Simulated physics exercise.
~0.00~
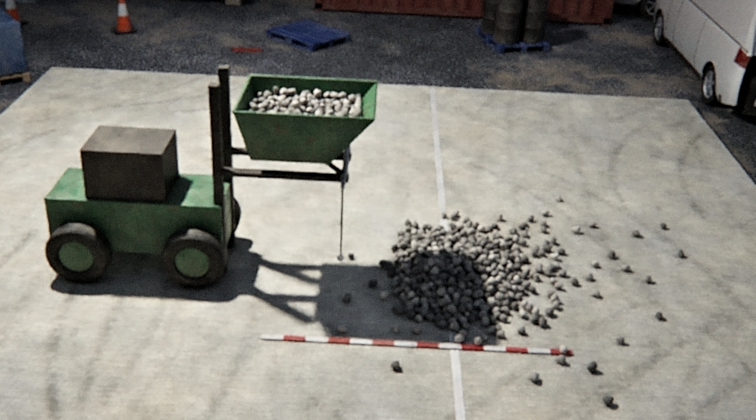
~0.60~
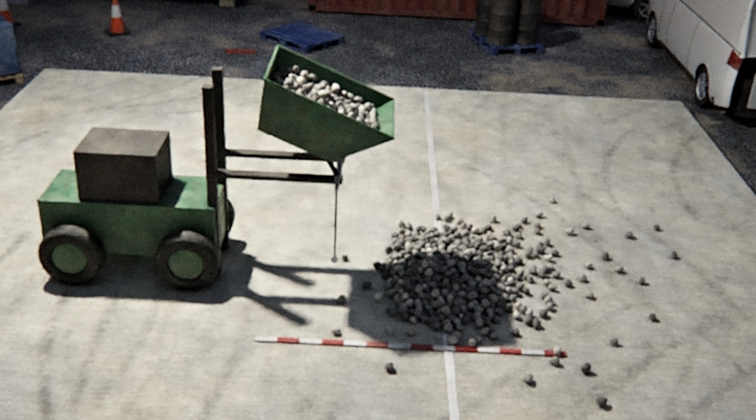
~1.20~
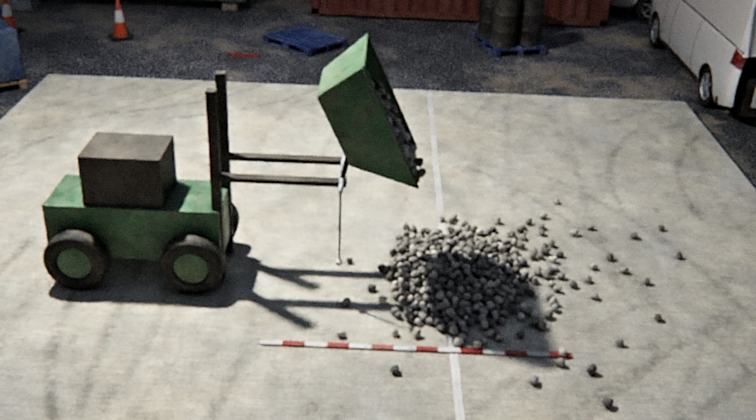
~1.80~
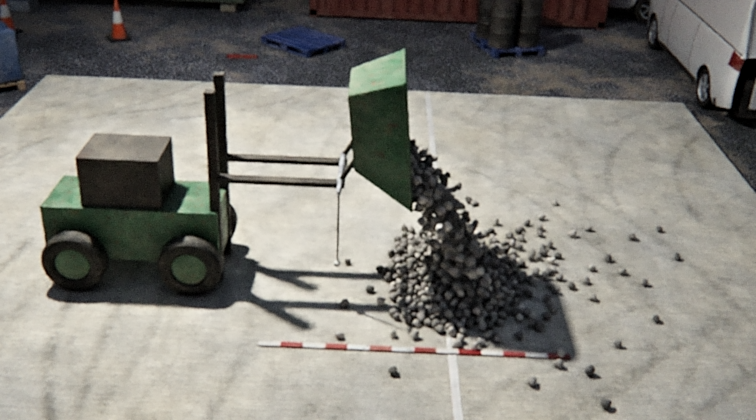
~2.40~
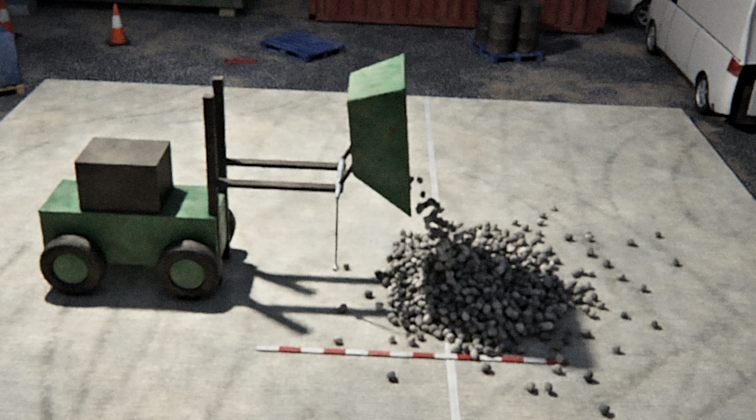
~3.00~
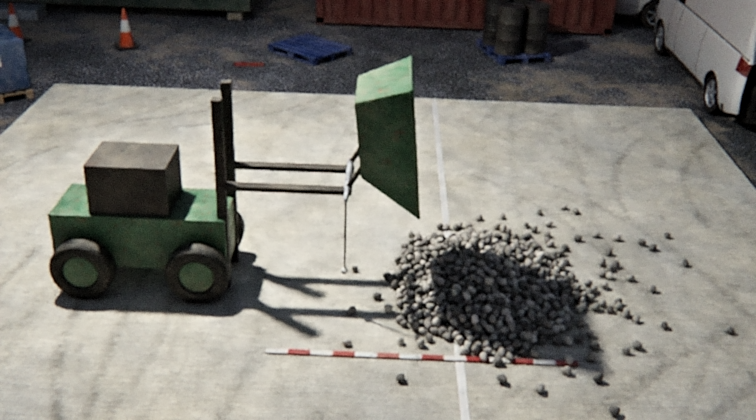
A green forklift with a dark block on top stands at the left of a pale concrete yard, seen from the side and somewhat above, holding a raised green skip full of rounded grey stones. To the right, a heap of similar stones lies across a painted line, behind a red and white staff. The skip tips forward to the right until it hangs steeply, and stones start pouring from its lip onto the heap. The stream thins to a trickle and stops. The emptied skip stays tipped above a larger, wider heap, mostly spread right of the line.
